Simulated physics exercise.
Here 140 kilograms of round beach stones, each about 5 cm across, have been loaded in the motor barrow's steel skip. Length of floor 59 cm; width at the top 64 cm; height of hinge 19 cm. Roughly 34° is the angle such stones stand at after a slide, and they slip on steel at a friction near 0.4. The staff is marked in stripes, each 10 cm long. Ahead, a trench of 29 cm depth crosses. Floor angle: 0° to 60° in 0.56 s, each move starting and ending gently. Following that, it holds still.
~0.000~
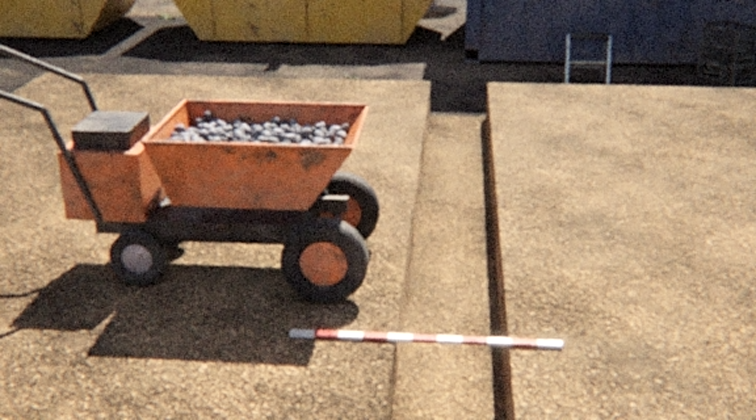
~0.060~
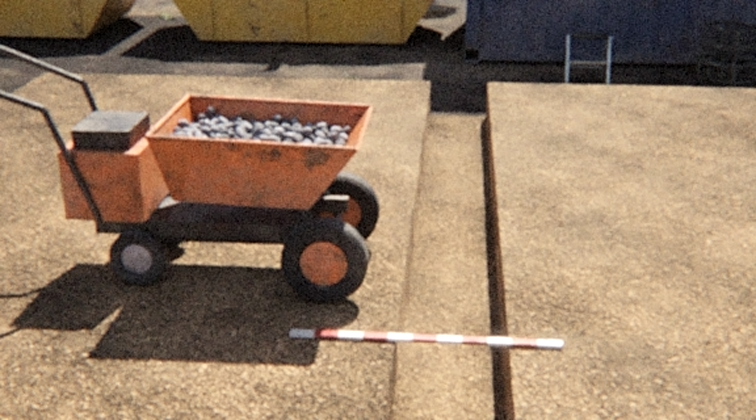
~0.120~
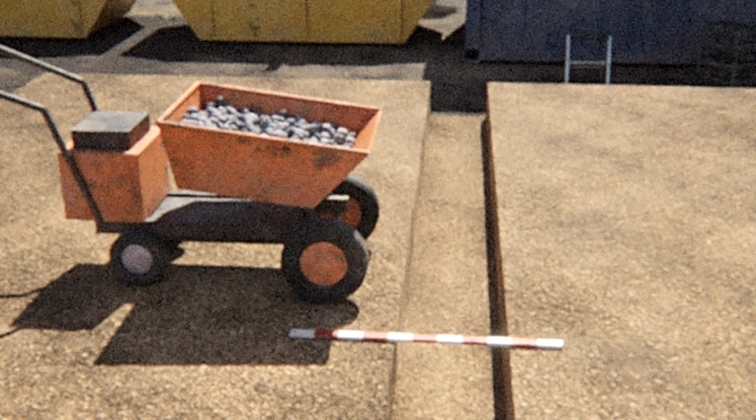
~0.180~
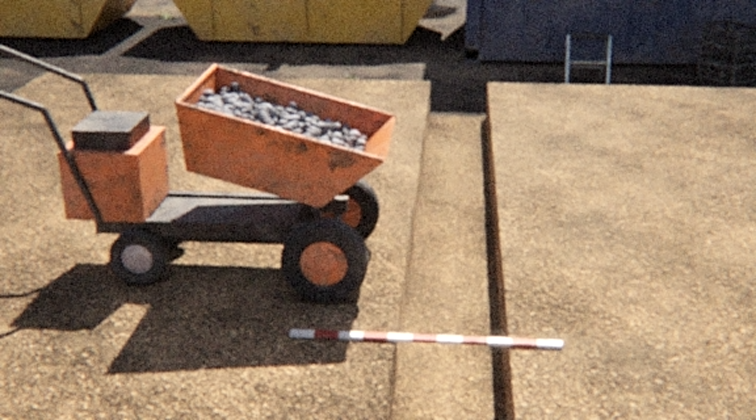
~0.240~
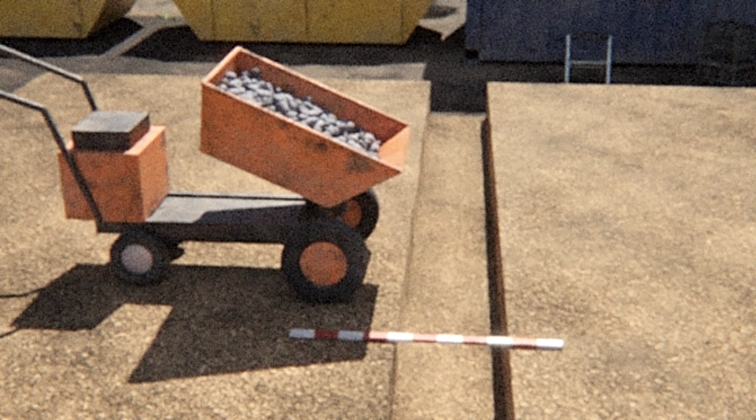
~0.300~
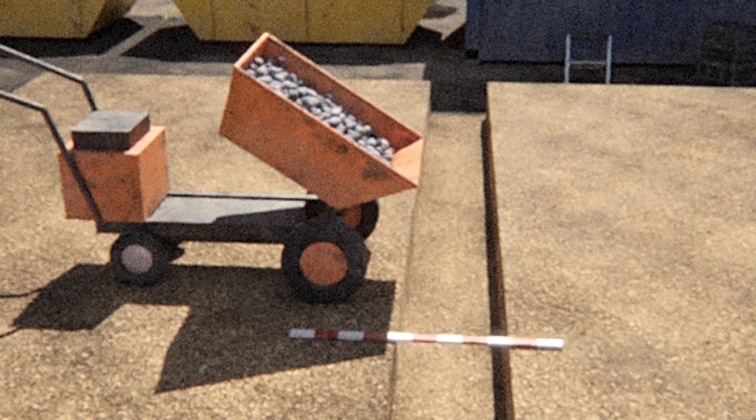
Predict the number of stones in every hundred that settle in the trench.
Close to 37 in a hundred.
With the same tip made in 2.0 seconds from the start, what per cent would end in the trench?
Something close to 65 per cent.
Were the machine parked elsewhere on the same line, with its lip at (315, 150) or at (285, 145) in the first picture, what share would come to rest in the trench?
About 60 per cent first, then about 75 per cent.
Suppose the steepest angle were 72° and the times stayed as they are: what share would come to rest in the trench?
Share in trench: Approx. 35%.
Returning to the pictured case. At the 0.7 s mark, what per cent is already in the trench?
About 10%.
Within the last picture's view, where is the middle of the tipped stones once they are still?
The tipped stones centre close to (527, 274).
After 0.4 s the floor is at 51°; 100 % in the skip; the foremost stones are at (415, 194).
After 0.7 s the floor is at 60°; 90 % in the skip, 10 % in the trench; the foremost stones are at (506, 243).
After 1.0 s the floor is at 60°; 36 % in the skip, 19 % in the trench, 45 % past the trench; the foremost stones are at (667, 277).
After 3.0 s the floor is at 60°; 16 % in the skip, 37 % in the trench, 47 % past the trench; the foremost stones are past the picture's edge.
